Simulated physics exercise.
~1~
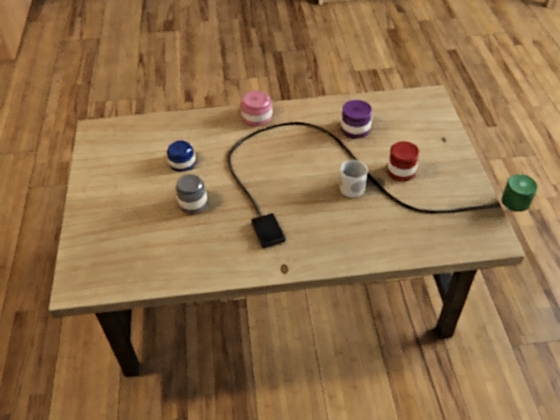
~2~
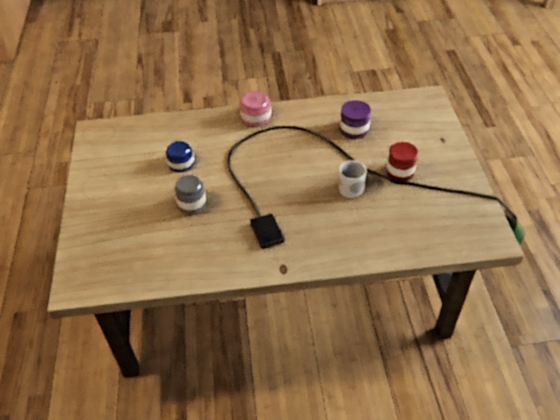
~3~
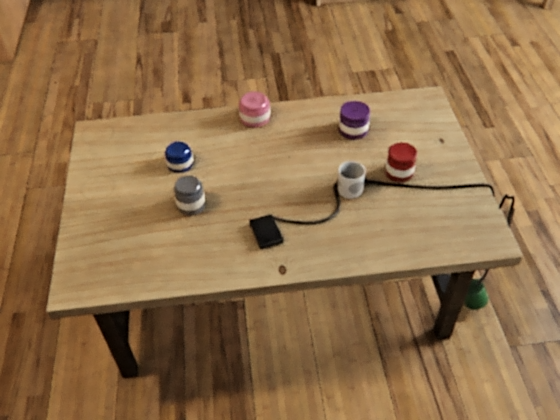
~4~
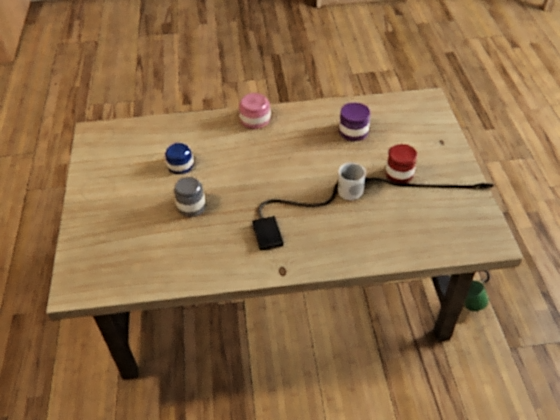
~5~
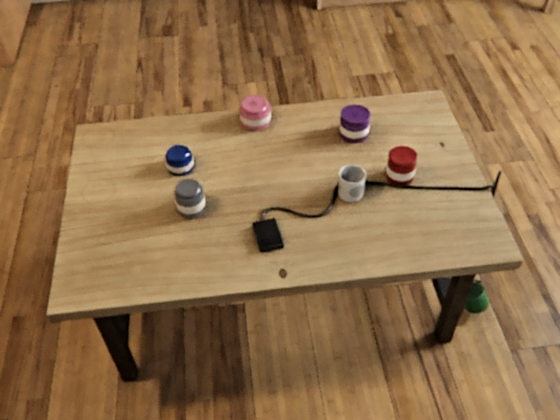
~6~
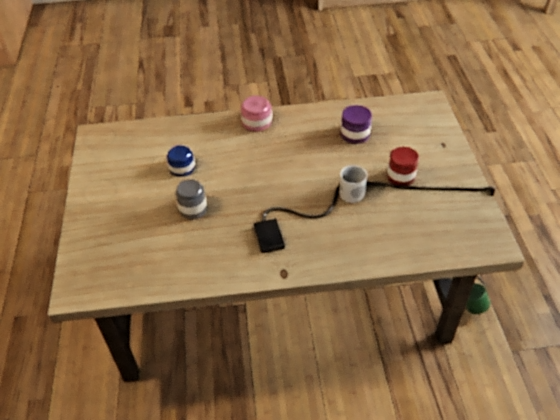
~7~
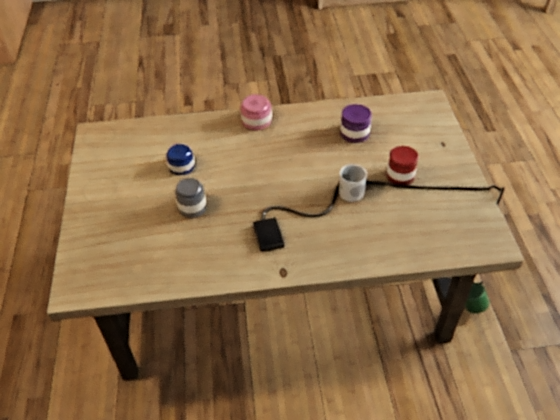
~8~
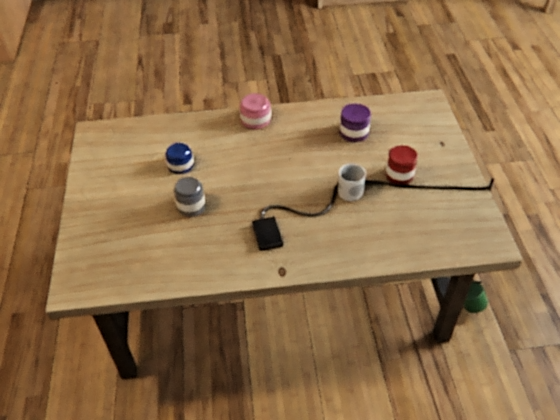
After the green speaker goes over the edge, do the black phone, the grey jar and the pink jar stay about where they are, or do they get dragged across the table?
They stay about where they are. The black phone barely shifts, and the grey jar and the pink jar hardly move at all.
